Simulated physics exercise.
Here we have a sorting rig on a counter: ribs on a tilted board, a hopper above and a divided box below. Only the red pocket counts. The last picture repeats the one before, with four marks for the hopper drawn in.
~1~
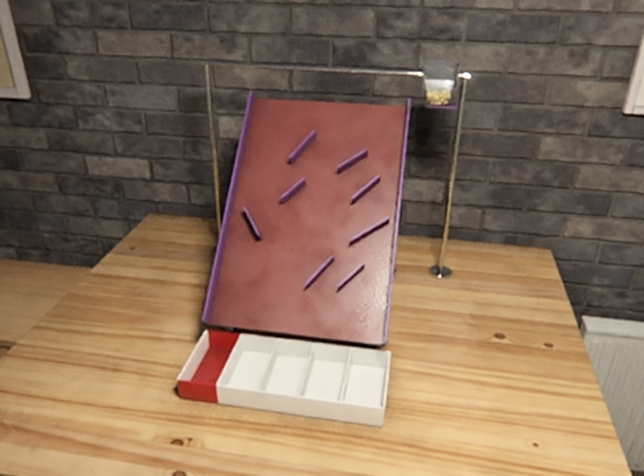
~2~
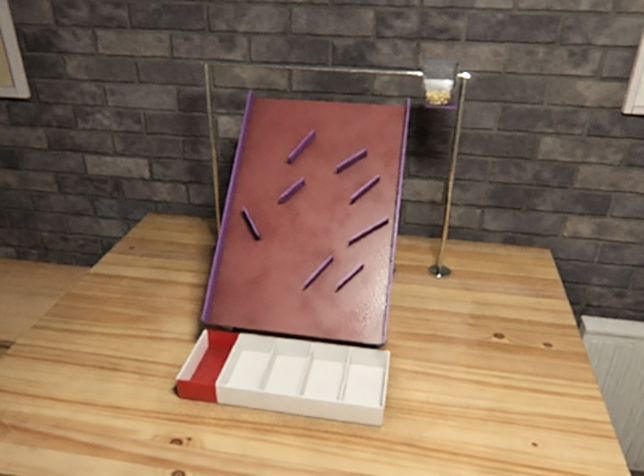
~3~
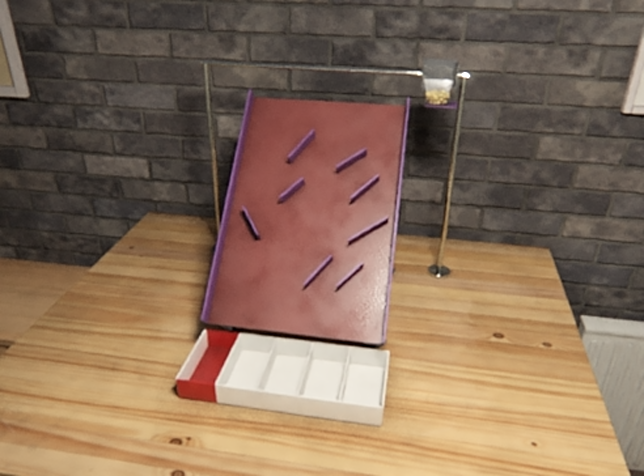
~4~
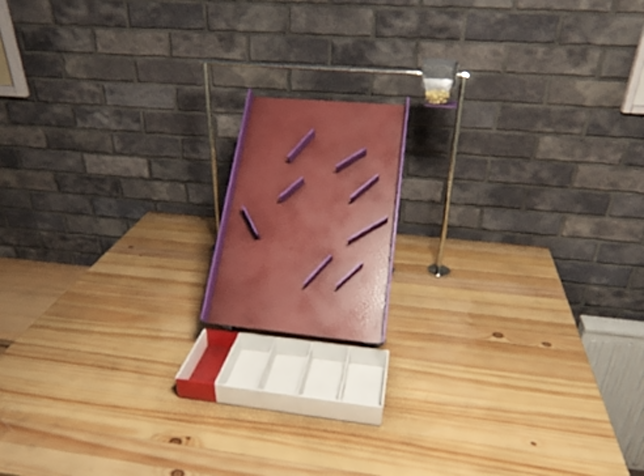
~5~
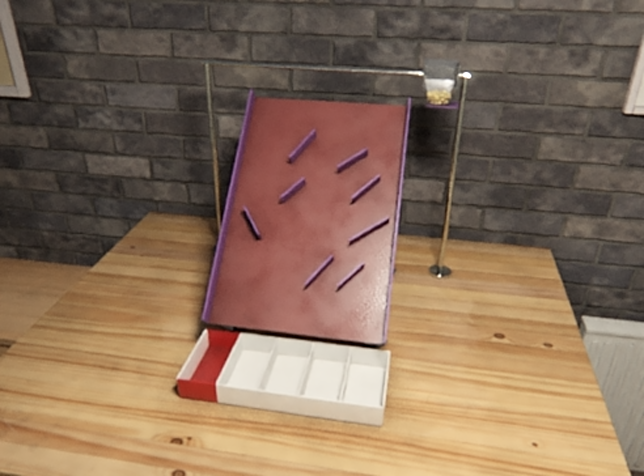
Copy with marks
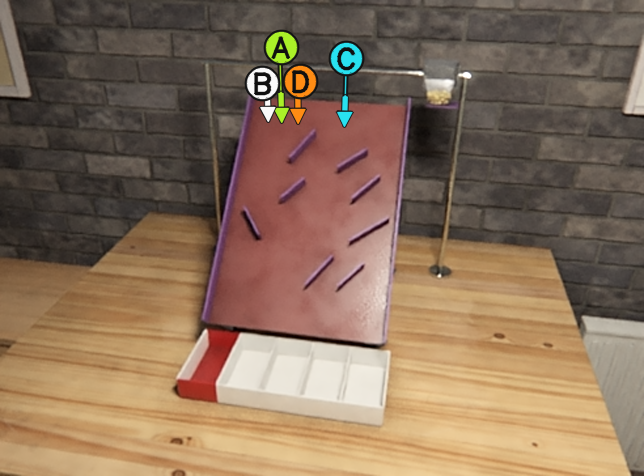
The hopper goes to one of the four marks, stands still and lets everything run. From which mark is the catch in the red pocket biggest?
Go for B.
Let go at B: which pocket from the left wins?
It is the first one.
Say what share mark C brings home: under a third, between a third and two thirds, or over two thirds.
Under a third.
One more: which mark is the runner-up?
The answer is A.
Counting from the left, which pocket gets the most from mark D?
It is the third one.
On the marked copy, mark A meets the board at (281, 117); mark B meets the board at (268, 116); mark C meets the board at (344, 121); mark D meets the board at (298, 118).
If A is chosen, about a quarter in the red pocket, most in other pockets, a stray few outside the box.
If B is chosen, about half in the red pocket, about half in other pockets, a stray few outside the box.
If C is chosen, a stray few in the red pocket, nearly all in other pockets, a small part outside the box.
If D is chosen, a small part in the red pocket, nearly all in other pockets.
